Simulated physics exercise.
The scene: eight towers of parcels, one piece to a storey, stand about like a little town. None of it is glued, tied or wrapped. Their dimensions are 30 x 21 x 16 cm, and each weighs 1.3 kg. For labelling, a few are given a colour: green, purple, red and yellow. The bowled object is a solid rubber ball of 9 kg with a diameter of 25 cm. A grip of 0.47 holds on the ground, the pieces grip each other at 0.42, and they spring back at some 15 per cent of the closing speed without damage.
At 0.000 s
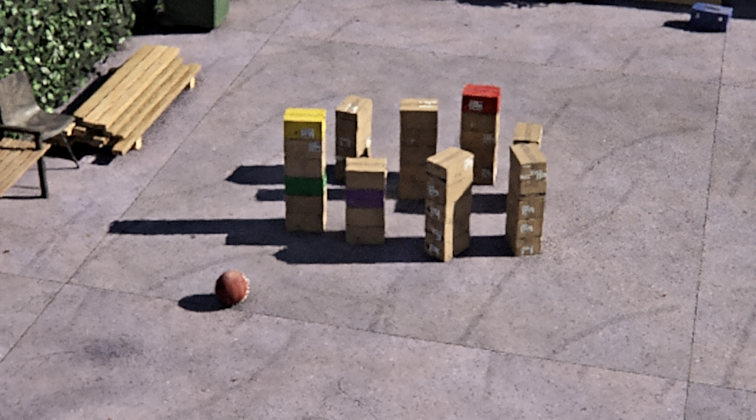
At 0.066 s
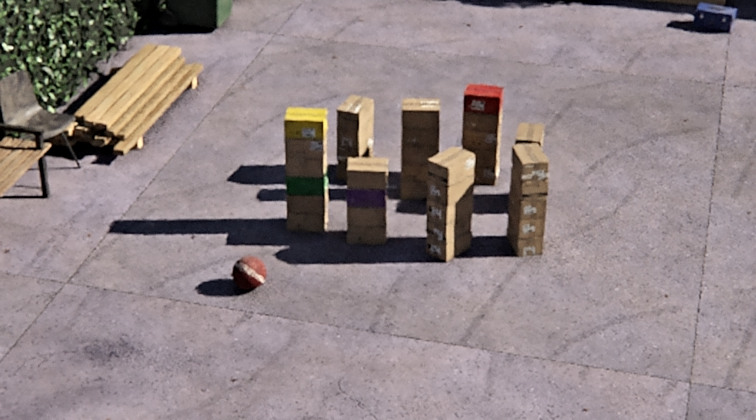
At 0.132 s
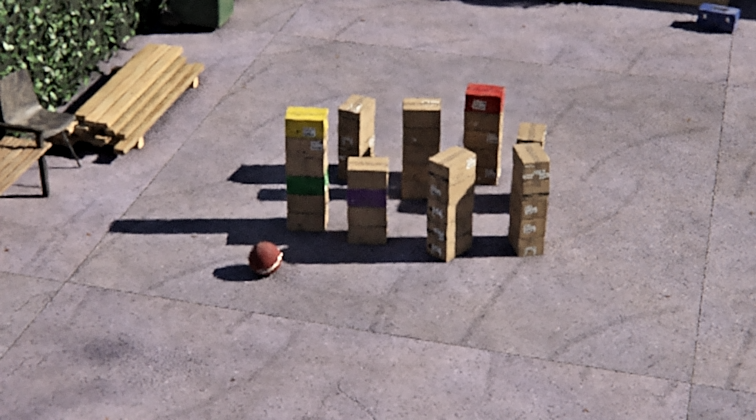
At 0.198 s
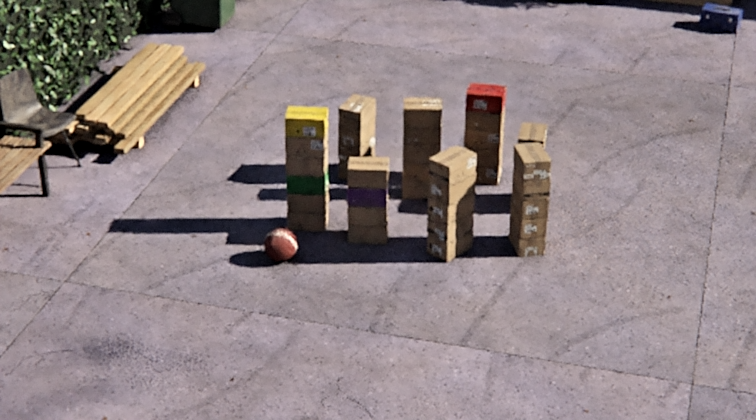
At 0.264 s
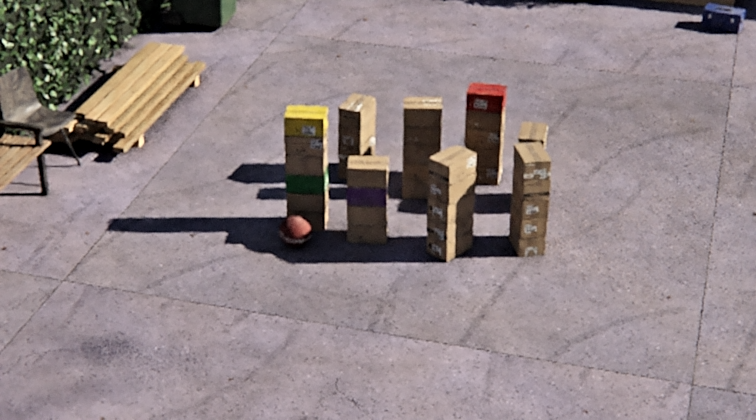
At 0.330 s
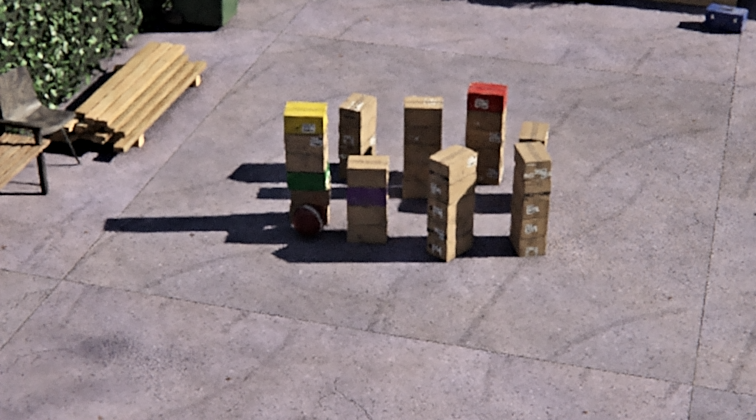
Towers of parcels stand on pavement as a reddish ball rolls rightward and strikes the yellow-topped one.
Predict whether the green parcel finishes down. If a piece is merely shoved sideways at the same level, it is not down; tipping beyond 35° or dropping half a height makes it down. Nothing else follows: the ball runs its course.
Prediction: It does.
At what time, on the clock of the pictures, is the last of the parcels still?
That comes at about 1.5 s.
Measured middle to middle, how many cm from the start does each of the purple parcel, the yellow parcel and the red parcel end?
I'd estimate purple at 0 cm, yellow at 110 cm and red at 0 cm.
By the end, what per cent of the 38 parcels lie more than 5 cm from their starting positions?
Displaced: 20 %.
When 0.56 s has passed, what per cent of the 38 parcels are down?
10 per cent.
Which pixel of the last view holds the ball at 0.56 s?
Pixel position: Around (350, 196).
Around 0.42 s, ball still moving; none of the 38 parcels down, 6 disturbed; green parcel tipped 15°; yellow parcel tipped 16°.
Around 0.56 s, ball still moving; 4 of the 38 parcels down; green parcel tipped 45°, 8 cm lower; yellow parcel tipped 34°, 12 cm lower.
Around 0.74 s, ball still moving; 4 of the 38 parcels down; green parcel on its side; yellow parcel tipped 52°, 49 cm lower.
Around 1.00 s, ball still moving; 5 of the 38 parcels down; green parcel on its side; yellow parcel on its side.
Finally (1.5 s), ball rolling away; 5 of the 38 parcels down; green parcel on its side; yellow parcel on its side; red parcel unmoved. Seen by the last camera, middles, green parcel near (334, 193), yellow parcel near (317, 265).
